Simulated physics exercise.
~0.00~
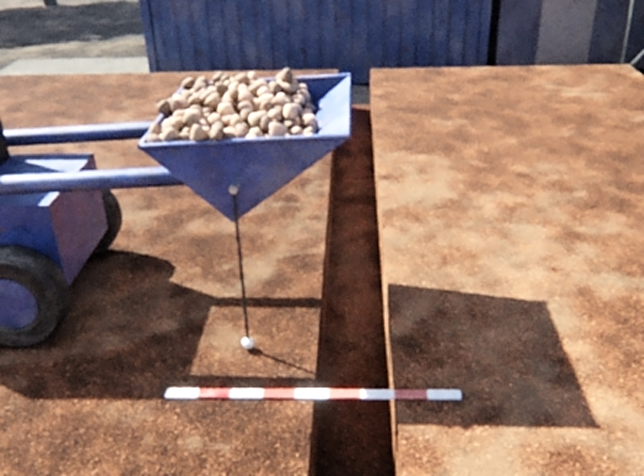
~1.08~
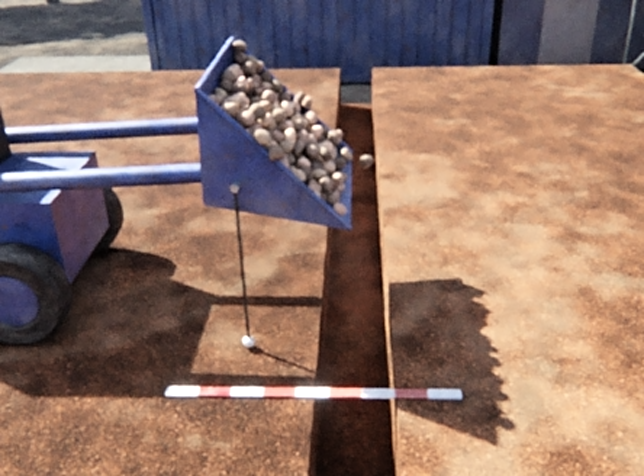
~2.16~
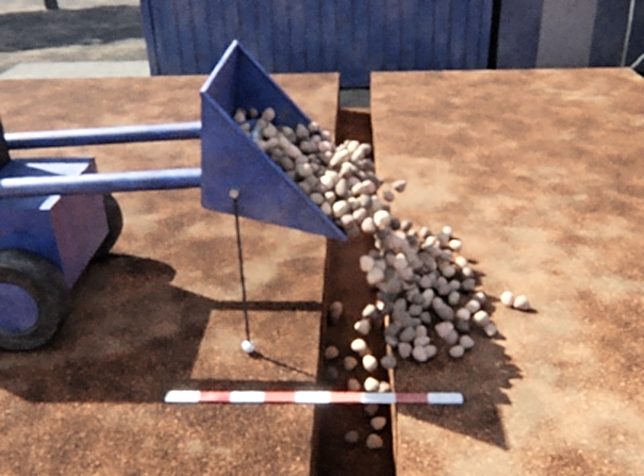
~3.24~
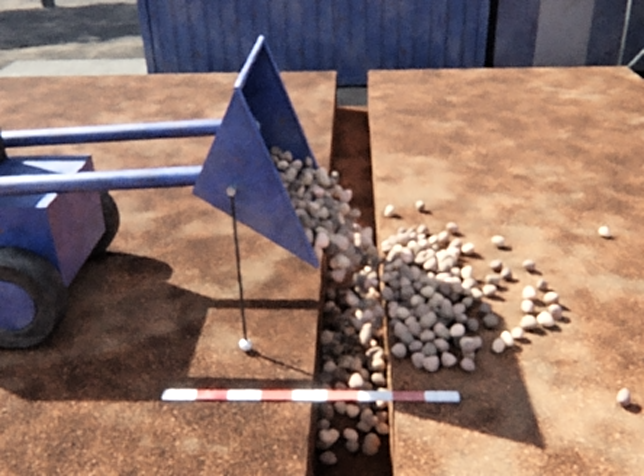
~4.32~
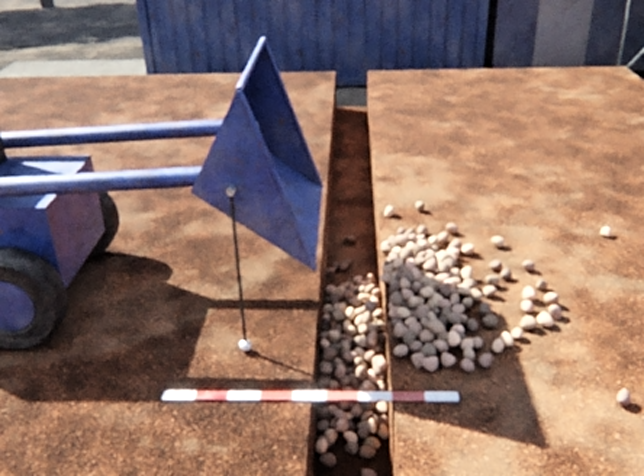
Blue loader bucket tipping rounded stones to the right until empty, some filling a narrow trench, others heaping on its far side.
